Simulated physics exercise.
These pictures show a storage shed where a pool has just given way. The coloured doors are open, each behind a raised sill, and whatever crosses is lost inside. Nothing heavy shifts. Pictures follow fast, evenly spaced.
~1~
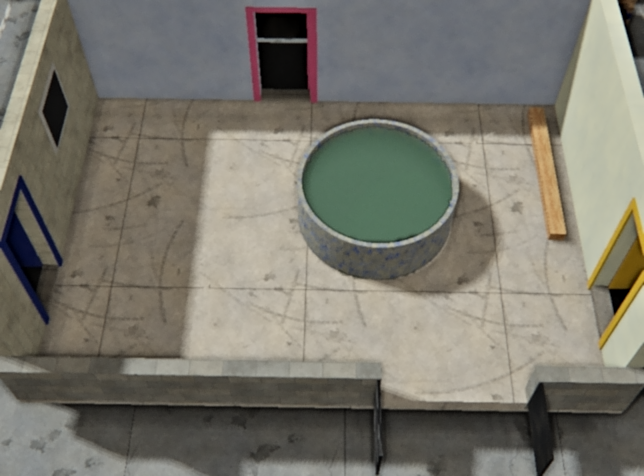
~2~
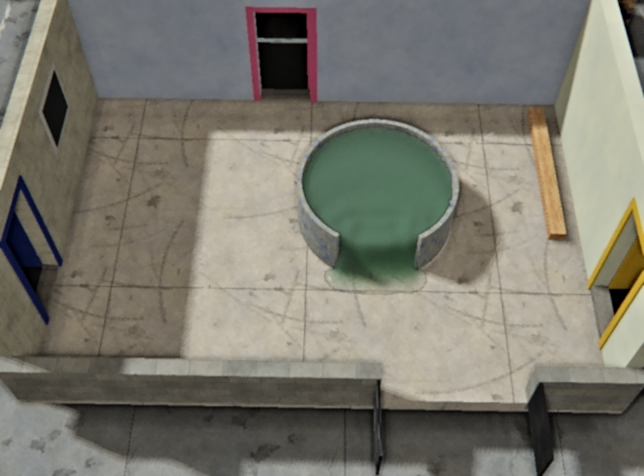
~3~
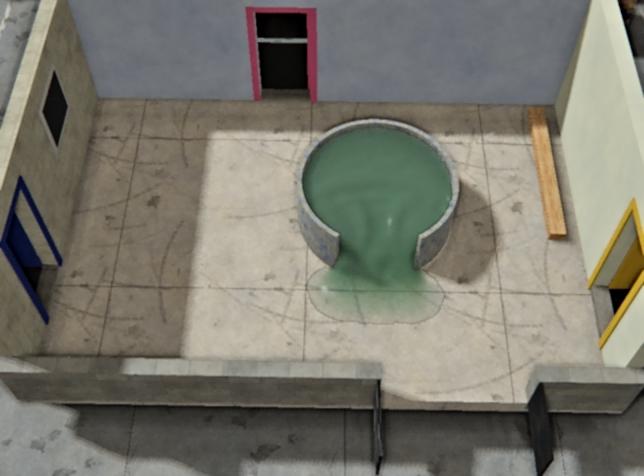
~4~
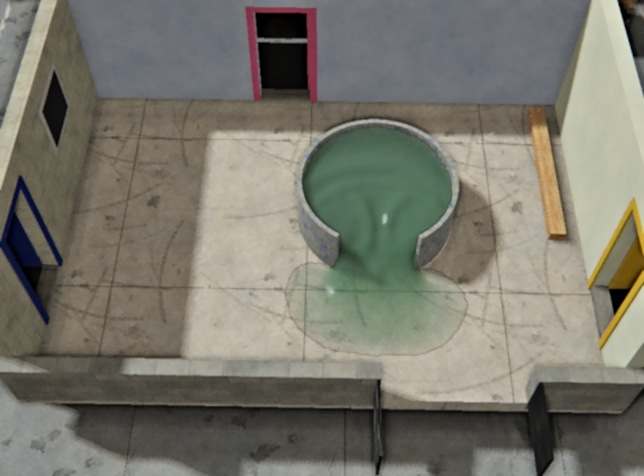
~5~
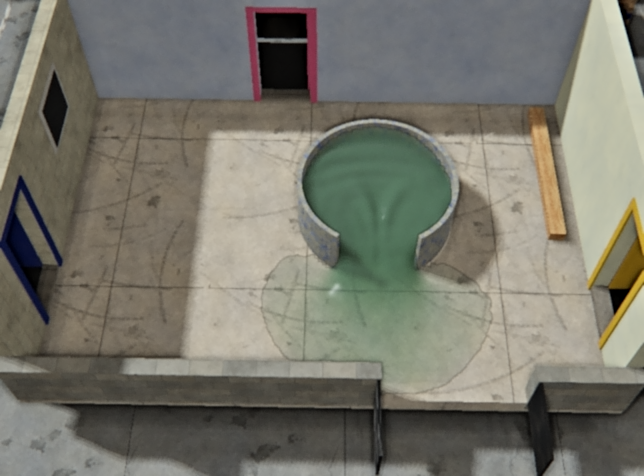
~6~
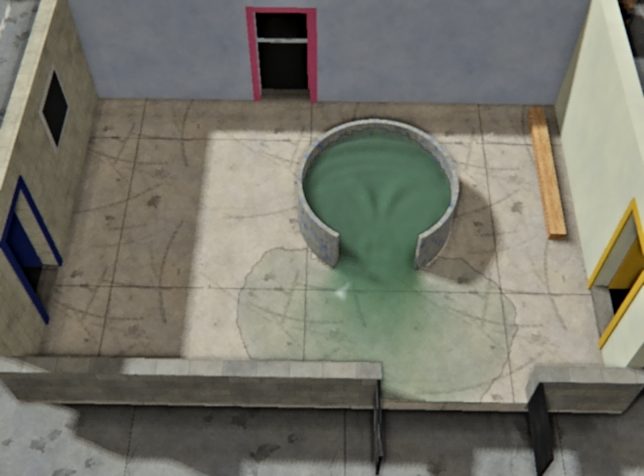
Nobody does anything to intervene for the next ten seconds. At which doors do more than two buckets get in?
Result: Blue door: Over two buckets. Pink door: Two buckets at most. Yellow door: Two buckets at most.
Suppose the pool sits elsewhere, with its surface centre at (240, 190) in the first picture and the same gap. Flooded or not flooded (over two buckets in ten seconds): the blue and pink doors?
Per door - blue: Overshoots; pink: Falls short.
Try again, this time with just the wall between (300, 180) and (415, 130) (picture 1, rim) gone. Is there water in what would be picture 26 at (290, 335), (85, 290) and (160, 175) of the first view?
So that's left bare for the first, waterlogged for the second and waterlogged for the third.
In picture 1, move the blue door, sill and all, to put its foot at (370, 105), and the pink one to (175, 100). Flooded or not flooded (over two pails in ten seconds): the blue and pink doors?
I'd say the blue door remains short of it and the pink door beats the mark.
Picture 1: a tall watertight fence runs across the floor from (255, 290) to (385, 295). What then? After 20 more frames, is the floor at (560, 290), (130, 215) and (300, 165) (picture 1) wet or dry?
Submerged; submerged; untouched.
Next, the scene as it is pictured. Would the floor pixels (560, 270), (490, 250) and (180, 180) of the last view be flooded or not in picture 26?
First spot submerged, second spot spared, third spot spared.
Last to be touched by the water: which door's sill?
Observed: The pink one.
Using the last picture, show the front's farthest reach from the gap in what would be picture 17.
The wet edge reaches furthest near (35, 378).
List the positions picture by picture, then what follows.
In the first picture, the round tank at (377, 183) is whole and still.
In the second picture, water pours out at (377, 267) and has run to (421, 281).
In the third picture, the front is at (431, 311), out from the gap at (377, 267).
In the fourth picture, the front is at (441, 340), out from the gap at (377, 269).
In the fifth picture, water pours out at (377, 269) and has run to a hidden place.
In the sixth picture, the front is at a hidden place, out from the gap at (377, 268).
A moment on, water covers 20 % of the floor; the blue door not reached, the pink door not reached, the yellow door not reached.
Next, water covers 30 % of the floor; the blue door not reached, the pink door not reached, the yellow door wet at the sill, nothing in.
Then, water covers 45 % of the floor; the blue door over two buckets in, the pink door not reached, the yellow door wet at the sill, nothing in.
Later, water covers 60 % of the floor; the blue door far over two buckets in, the pink door not reached, the yellow door wet at the sill, nothing in.
In the end, water covers 85 % of the floor; the blue door far over two buckets in, the pink door wet at the sill, nothing in, the yellow door wet at the sill, nothing in.
